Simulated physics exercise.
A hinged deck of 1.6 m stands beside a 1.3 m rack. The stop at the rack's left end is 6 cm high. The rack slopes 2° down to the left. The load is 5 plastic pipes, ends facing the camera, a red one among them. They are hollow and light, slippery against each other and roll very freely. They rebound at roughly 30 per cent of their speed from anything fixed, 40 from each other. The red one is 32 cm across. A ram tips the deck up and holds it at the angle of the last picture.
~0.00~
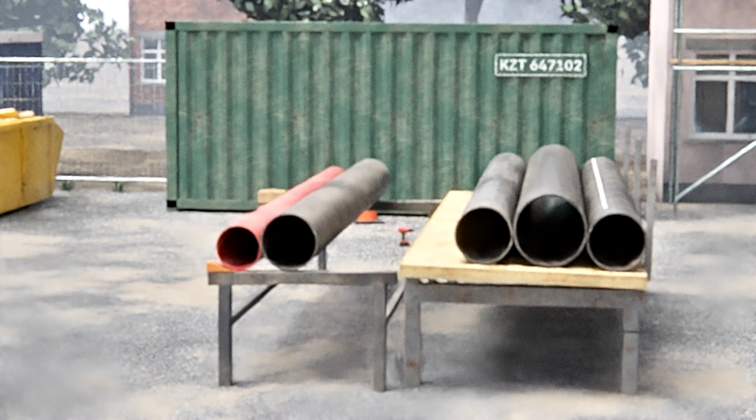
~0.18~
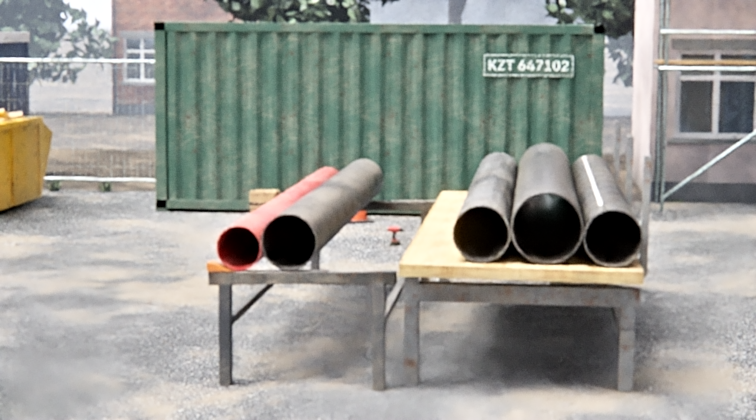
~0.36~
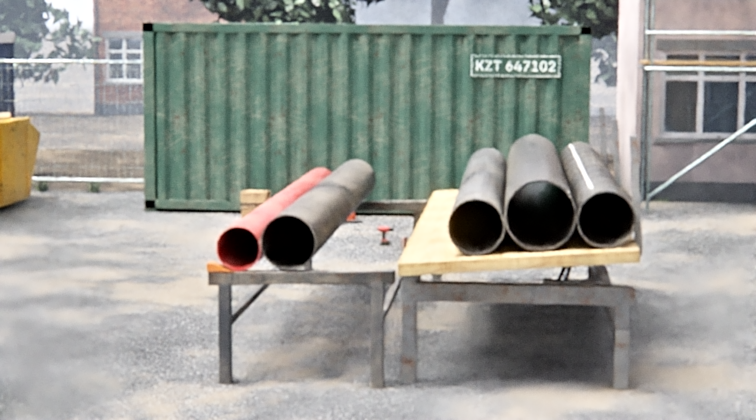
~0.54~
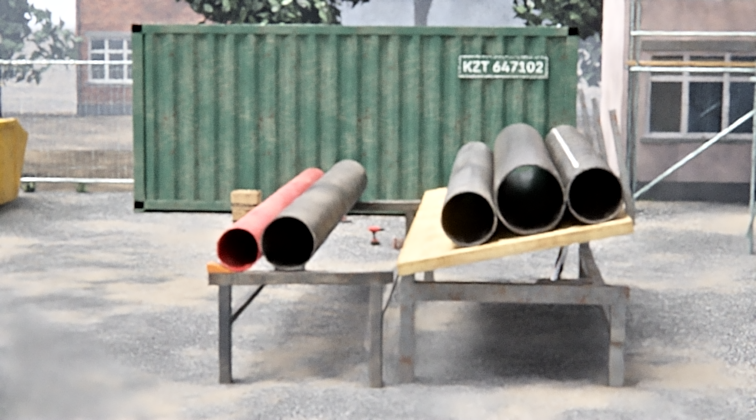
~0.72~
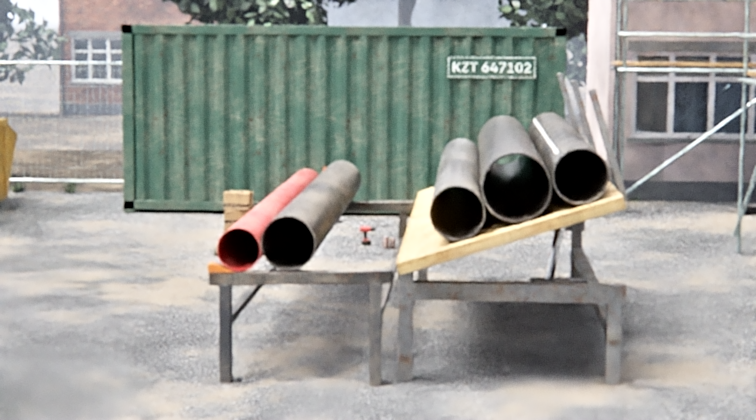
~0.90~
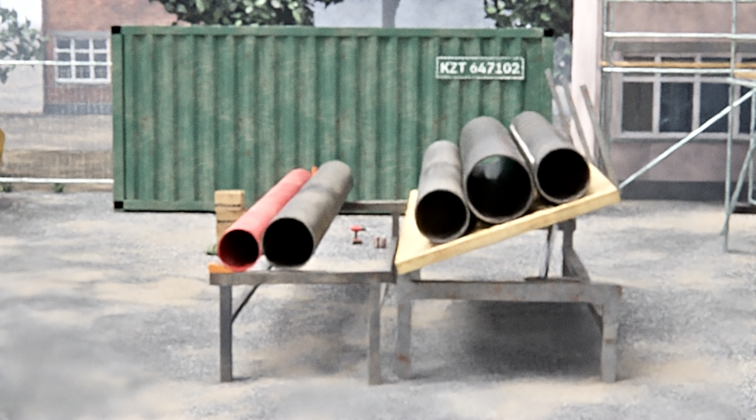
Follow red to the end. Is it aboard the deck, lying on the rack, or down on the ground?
Red comes to rest down on the ground.
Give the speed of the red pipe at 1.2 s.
Near 0.0 m/s.
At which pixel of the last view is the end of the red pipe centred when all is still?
Near (42, 358).
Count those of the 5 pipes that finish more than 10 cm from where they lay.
In all, 5.
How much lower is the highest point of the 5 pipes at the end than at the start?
Some 5 cm lower.
Then, 1.2 s in, red is on the rack, 25 cm from the rack's far end; 0 past the stop so far.
Then, 1.4 s in, still the same for red; 0 past the stop so far.
Then, 1.7 s in, red is on the rack, 10 cm from the rack's far end, rolling left; 0 past the stop so far.
Then, 2.0 s in, red is over the stop and falling; 1 past the stop so far.
In the end (8.2 s), red is over the stop, on the ground; 2 past the stop so far.
